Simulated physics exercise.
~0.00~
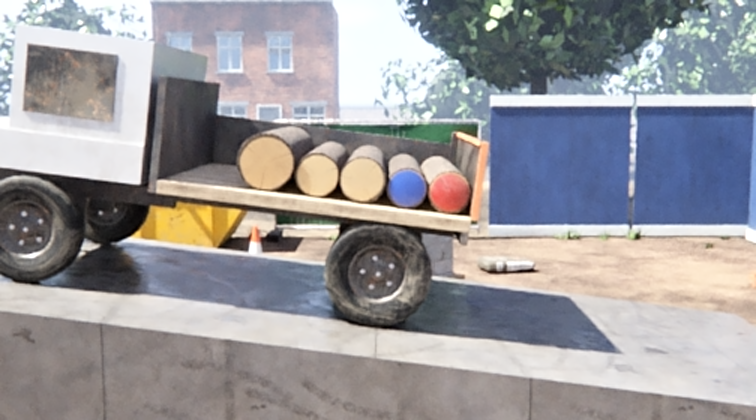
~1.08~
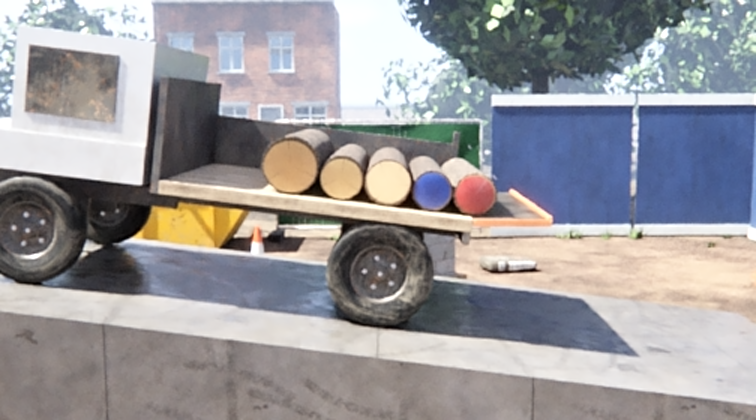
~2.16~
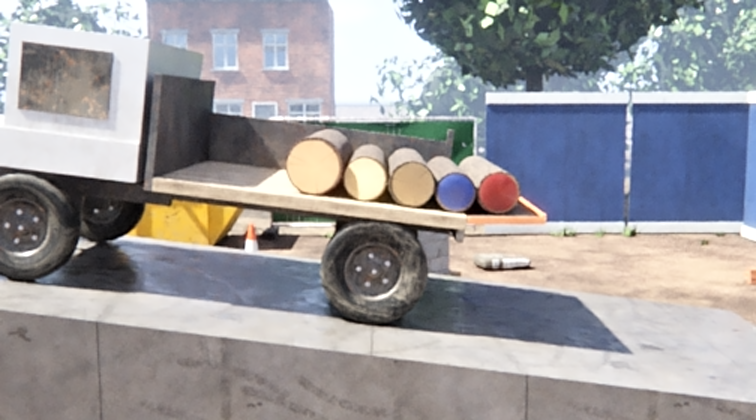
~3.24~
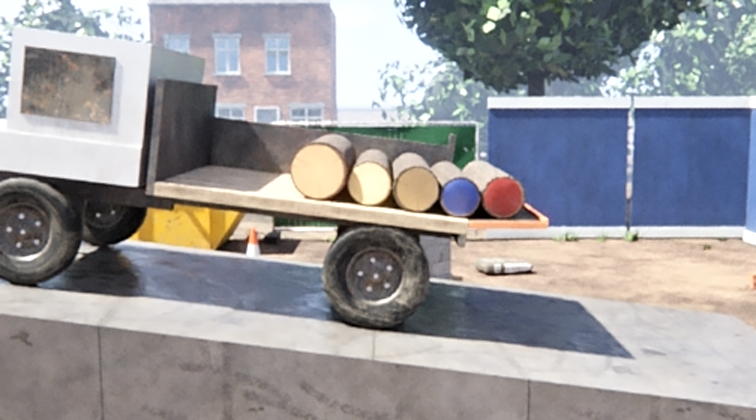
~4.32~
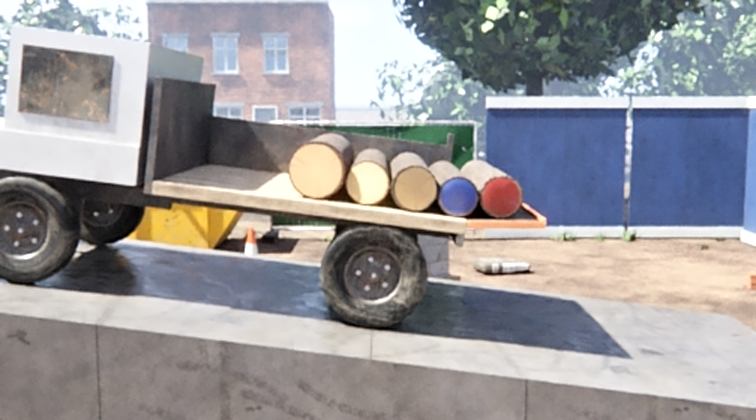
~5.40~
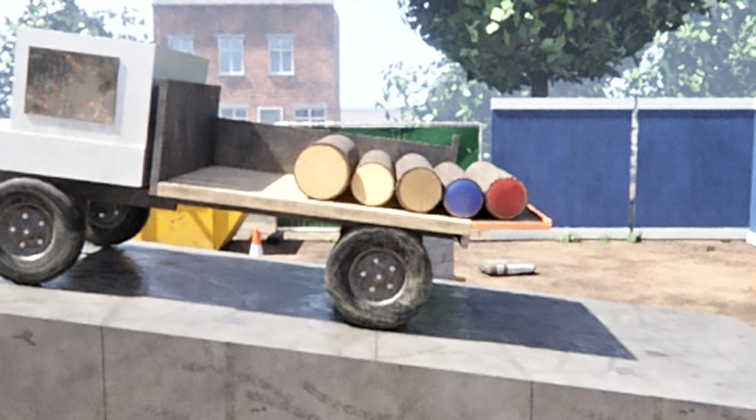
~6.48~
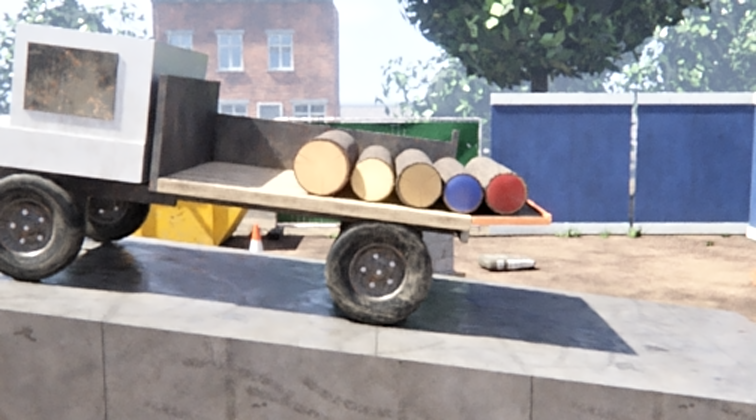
Pick-up truck on a slope dropping its tailgate, five logs rolling right and stopping with the red-ended one on the gate.
